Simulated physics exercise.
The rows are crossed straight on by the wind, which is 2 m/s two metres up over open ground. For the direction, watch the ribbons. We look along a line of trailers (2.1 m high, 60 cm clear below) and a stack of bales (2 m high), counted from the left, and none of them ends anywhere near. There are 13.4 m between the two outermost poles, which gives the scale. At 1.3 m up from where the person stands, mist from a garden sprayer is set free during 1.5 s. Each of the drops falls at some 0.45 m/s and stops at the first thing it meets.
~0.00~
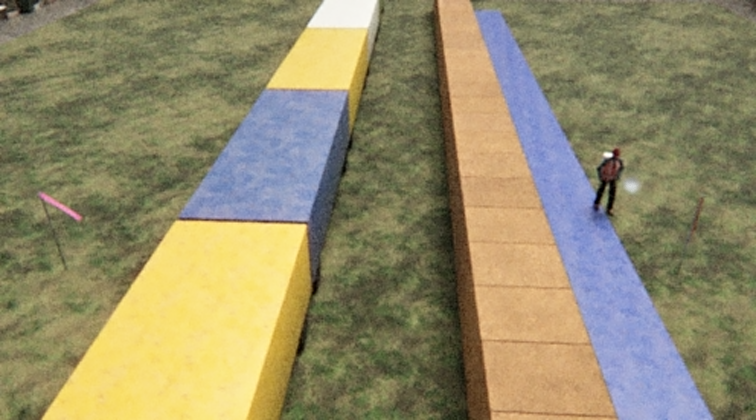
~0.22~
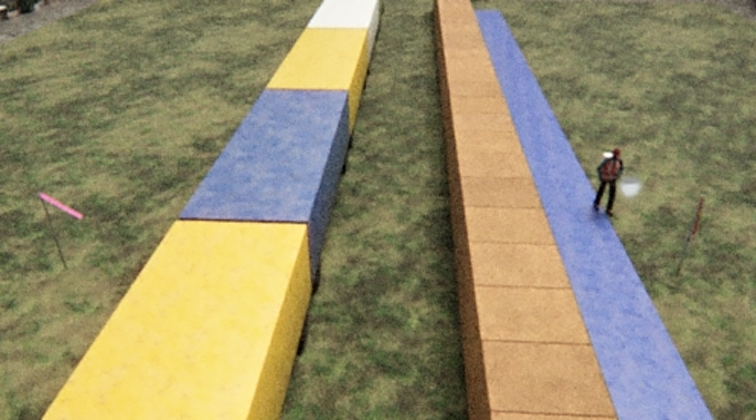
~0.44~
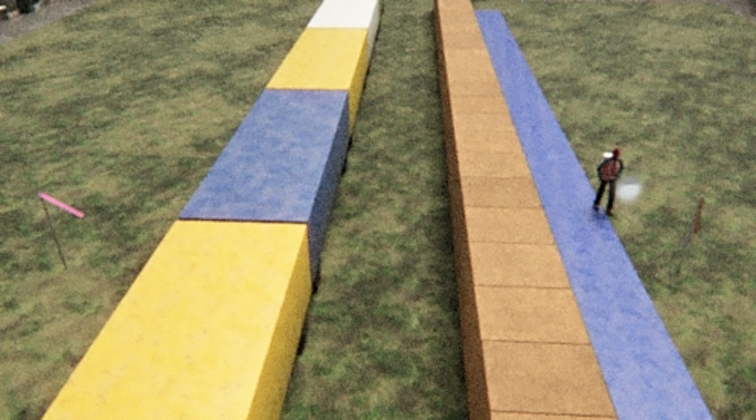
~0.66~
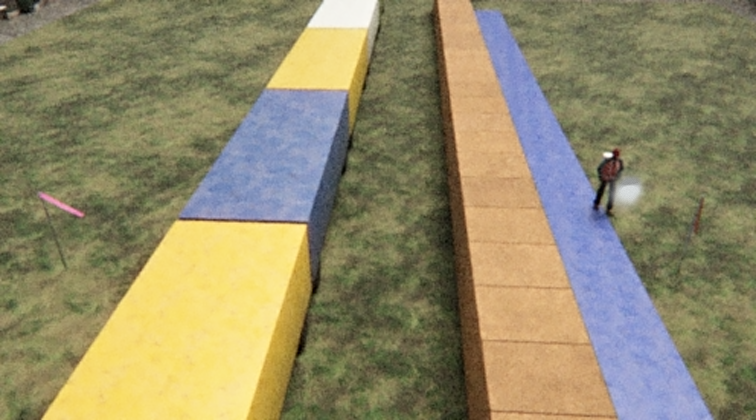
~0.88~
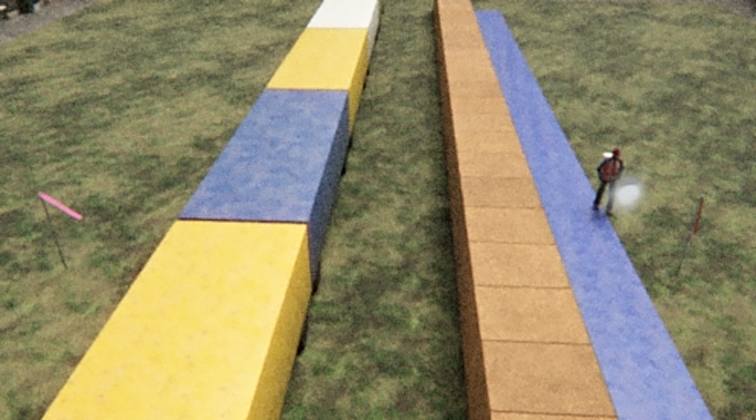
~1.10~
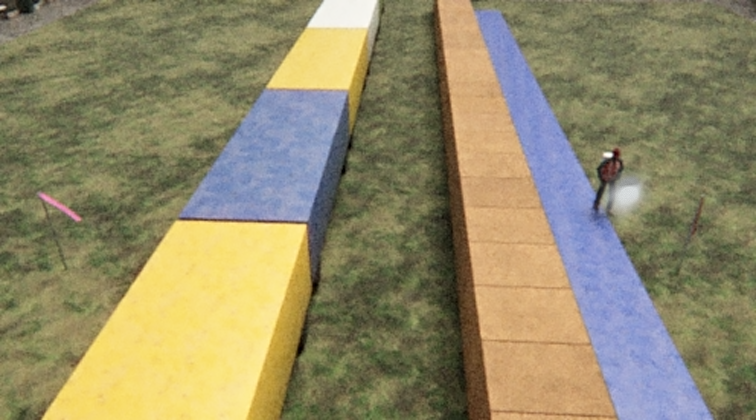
A grassy field is seen from above, looking along two long raised rows. The left row has yellow, blue and white blocks, with a pink ribbon on a pole beyond it, while the right row is orange-brown beside a flat blue strip, where a small figure in dark and red stands near another thin pole. A pale puff of mist grows beside the figure as the pink ribbon flutters slightly, and the view stays still.
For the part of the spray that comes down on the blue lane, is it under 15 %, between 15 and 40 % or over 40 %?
The part of the spray that comes down on the blue lane is above 40 %.
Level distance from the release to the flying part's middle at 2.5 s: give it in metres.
Around 0.5 m.
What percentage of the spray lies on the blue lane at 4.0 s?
Close to 40 %.
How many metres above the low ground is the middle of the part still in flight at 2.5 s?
The middle is at about 0.8 m above the low ground.
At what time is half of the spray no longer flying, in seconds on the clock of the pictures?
About 4.0 seconds.
After 2.5 s, 93 % is in the air or yet to come; 6 % lies on the blue lane; the middle of what still flies is 0.7 m above the low ground, near (611, 206).
After 4.0 s, 54 % is in the air or yet to come; 41 % lies on the blue lane; the middle of what still flies is 0.5 m above the low ground, near (598, 215).
After 8.0 s, 9 % is in the air or yet to come; 82 % lies on the blue lane.
After 20.0 s, 0 % is in the air or yet to come; 86 % lies on the blue lane.
After 45.0 s, 0 % is in the air or yet to come; 86 % lies on the blue lane.
